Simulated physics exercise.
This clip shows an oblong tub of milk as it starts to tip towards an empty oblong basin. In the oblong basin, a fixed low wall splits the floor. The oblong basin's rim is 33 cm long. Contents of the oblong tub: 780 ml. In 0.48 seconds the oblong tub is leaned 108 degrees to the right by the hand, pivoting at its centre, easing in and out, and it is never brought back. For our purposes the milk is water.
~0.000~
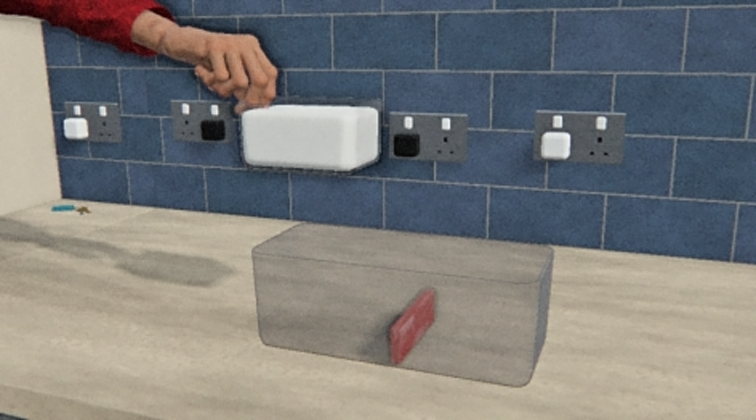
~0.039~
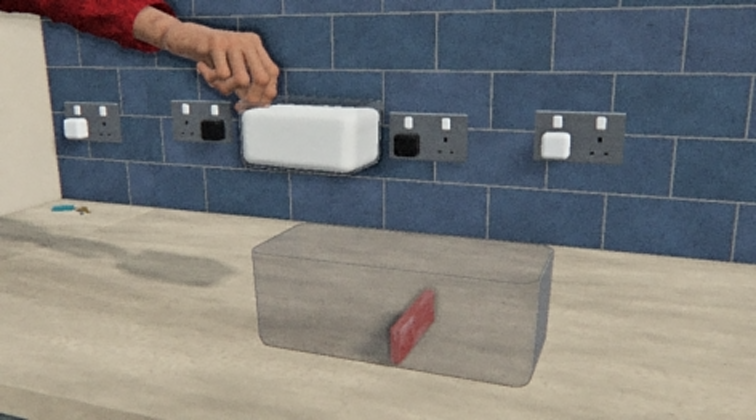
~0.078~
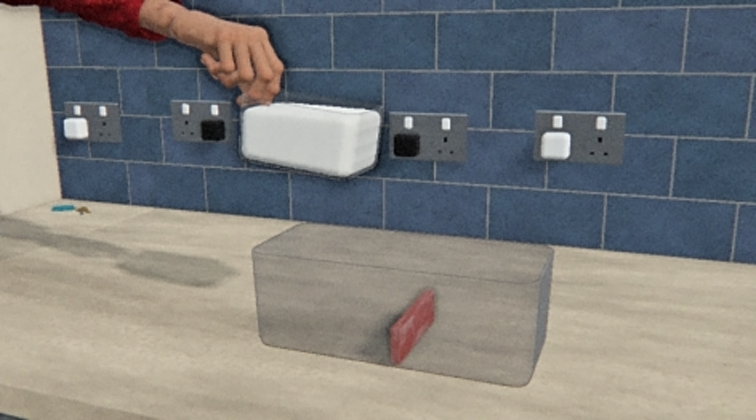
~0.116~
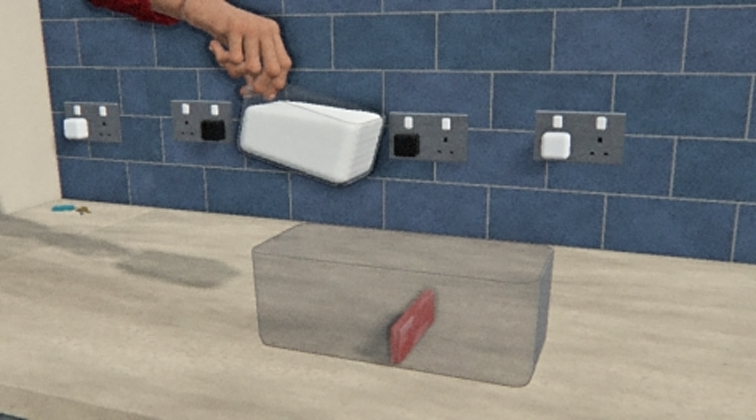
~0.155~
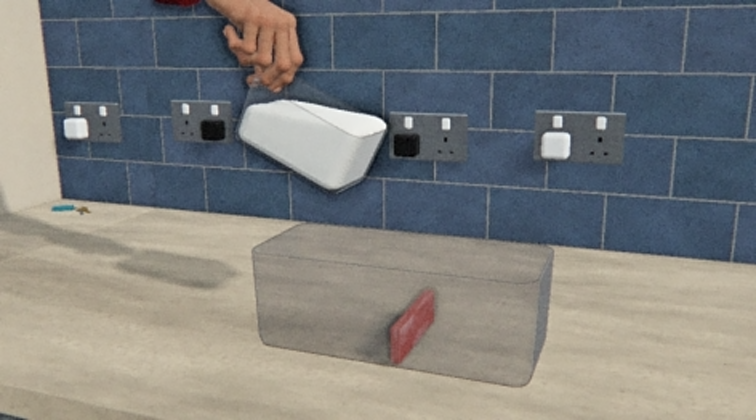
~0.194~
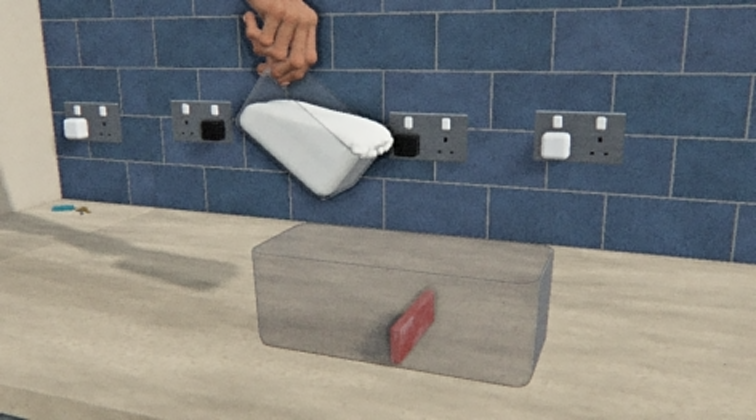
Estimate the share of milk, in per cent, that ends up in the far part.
About 38 per cent.
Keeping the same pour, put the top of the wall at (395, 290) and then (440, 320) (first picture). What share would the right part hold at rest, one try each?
The first try gives 55 percent and the second 25 percent.
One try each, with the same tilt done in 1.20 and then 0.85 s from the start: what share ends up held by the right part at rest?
The first try gives around 65 percent, the second around 60 percent.
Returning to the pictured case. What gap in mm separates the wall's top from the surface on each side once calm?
The left side gives some 22 mm, the right side some 24 mm.
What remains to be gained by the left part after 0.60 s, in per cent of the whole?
Near 8 percent, give or take.
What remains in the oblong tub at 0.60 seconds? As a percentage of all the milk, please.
I reckon near 3 per cent still sits there.
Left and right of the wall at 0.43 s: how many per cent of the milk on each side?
I'd say about 18 left and about 30 right.
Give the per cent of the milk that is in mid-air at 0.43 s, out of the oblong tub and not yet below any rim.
Some 38 % is the figure.
Then, 0.43 s in, the tilt is 105° and 15 per cent is still to pour, 18 is left of the wall and 29 right of it.
Then, 0.60 s in, the tilt is 108° and 3 per cent is still to pour, 48 is left of the wall and 35 right of it.
Then, 0.78 s in, the tilt is 108° and 0 per cent is still to pour, 49 is left of the wall and 37 right of it.
Then, 0.98 s in, the tilt is 108° and 0 per cent is still to pour, 55 is left of the wall and 38 right of it.
Finally, 55 per cent lies left of the wall, 38 right of it and 6 outside.
